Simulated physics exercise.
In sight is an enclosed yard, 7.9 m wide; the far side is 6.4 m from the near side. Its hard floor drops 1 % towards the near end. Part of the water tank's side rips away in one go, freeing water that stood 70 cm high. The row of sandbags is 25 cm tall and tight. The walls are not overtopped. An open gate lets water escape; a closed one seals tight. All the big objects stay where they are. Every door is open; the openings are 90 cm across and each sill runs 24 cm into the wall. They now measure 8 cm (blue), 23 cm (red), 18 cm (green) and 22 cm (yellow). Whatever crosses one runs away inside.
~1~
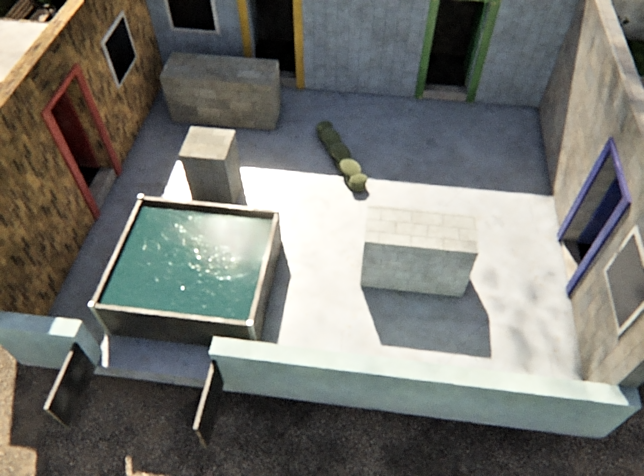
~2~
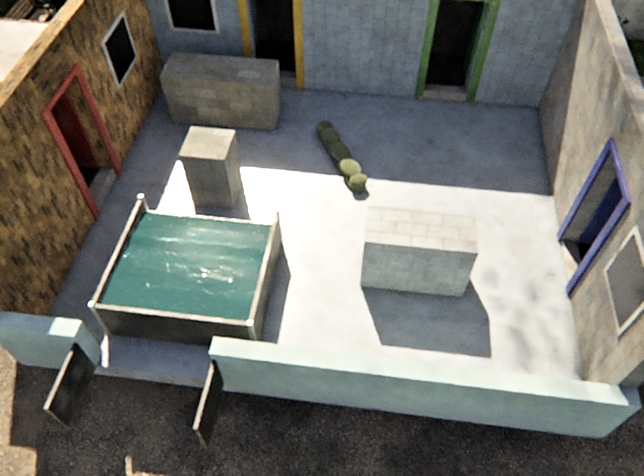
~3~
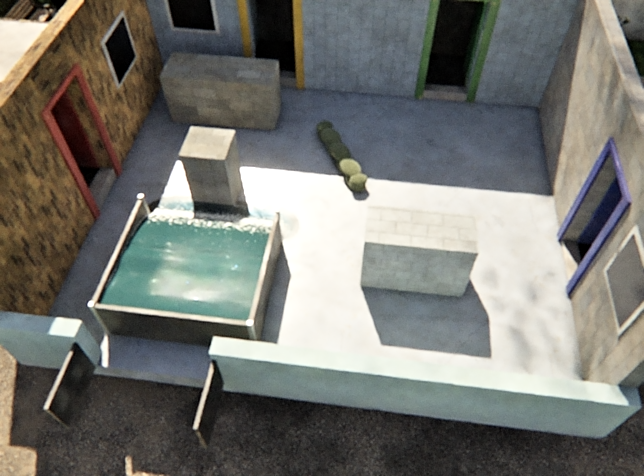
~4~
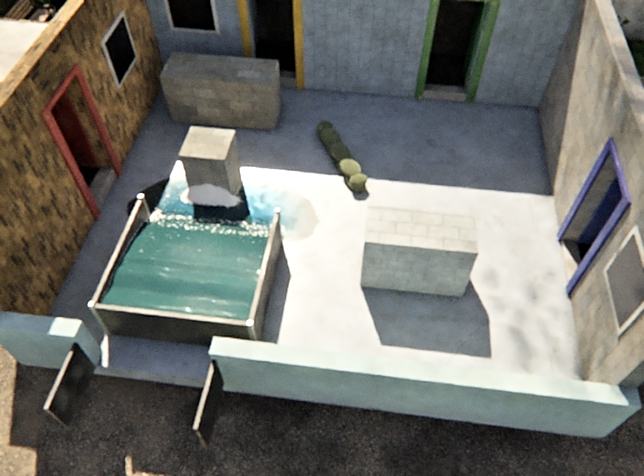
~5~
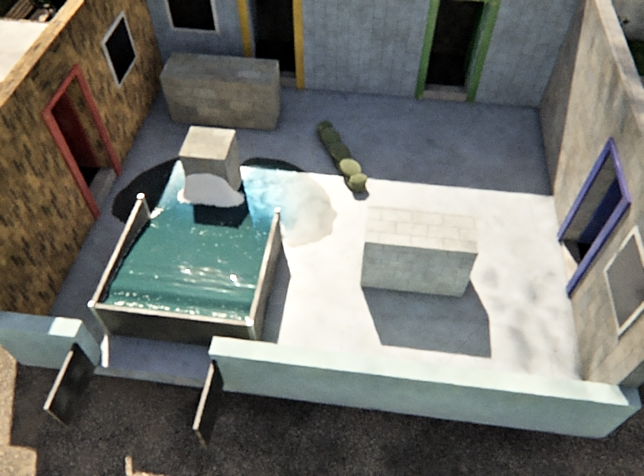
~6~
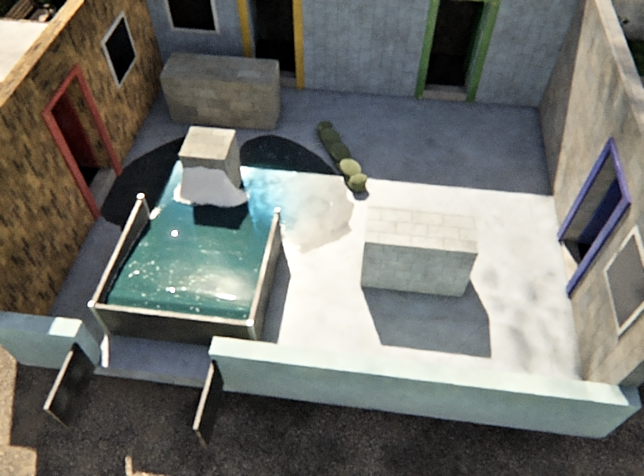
Green water fills a square tank at the left of a walled yard, seen from high above the near side. A grey pillar stands behind it, round bushes and a pale block to the right, with red, yellow, green and blue doorways around the walls. The tank's far side gives way and water pours out, foaming around the pillar and spreading across the floor to the bushes, while the camera stays still.
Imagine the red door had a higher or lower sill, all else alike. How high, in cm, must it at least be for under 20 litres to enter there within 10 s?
It would have to be roughly 21 cm high.
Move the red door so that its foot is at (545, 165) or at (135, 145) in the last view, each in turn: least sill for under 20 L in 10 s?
Roughly 7.0 and 14.0 cm.
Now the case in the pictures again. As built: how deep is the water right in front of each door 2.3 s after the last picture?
Depths in cm: Blue 0, red 16, green 2, yellow 18.
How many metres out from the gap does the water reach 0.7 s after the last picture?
About 4.2 m.
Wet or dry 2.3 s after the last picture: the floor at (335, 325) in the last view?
It is still dry.
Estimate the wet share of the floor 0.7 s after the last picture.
About 25 per cent.
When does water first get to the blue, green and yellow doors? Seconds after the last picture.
Arrival: Blue 2.8 s, green 1.8 s, yellow 0.7 s.
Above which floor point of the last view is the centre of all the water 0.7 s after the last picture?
Near (214, 231).
Then, 0.7 s after the last picture water covers 25 % of the floor, deepest (46 cm) near (213, 215); 21 cm at the red door, 0 litres in over its 23 cm sill.
Then, 2.3 s after the last picture water covers 55 % of the floor, deepest (32 cm) near (182, 81); 16 cm at the red door, 12 litres in over its 23 cm sill.
Then, 9.3 s after the last picture water covers 95 % of the floor, deepest (14 cm) near (551, 406); 6 cm at the red door, 12 litres in over its 23 cm sill.
At the red door as built, the water peaked near 28 cm, 0.9 s after the last picture.
Run again over the same 10 s with other heights there, 46 litres in over 17 cm, 13 litres over 23 cm. The limit of 20 litres is kept from about 21 cm up.
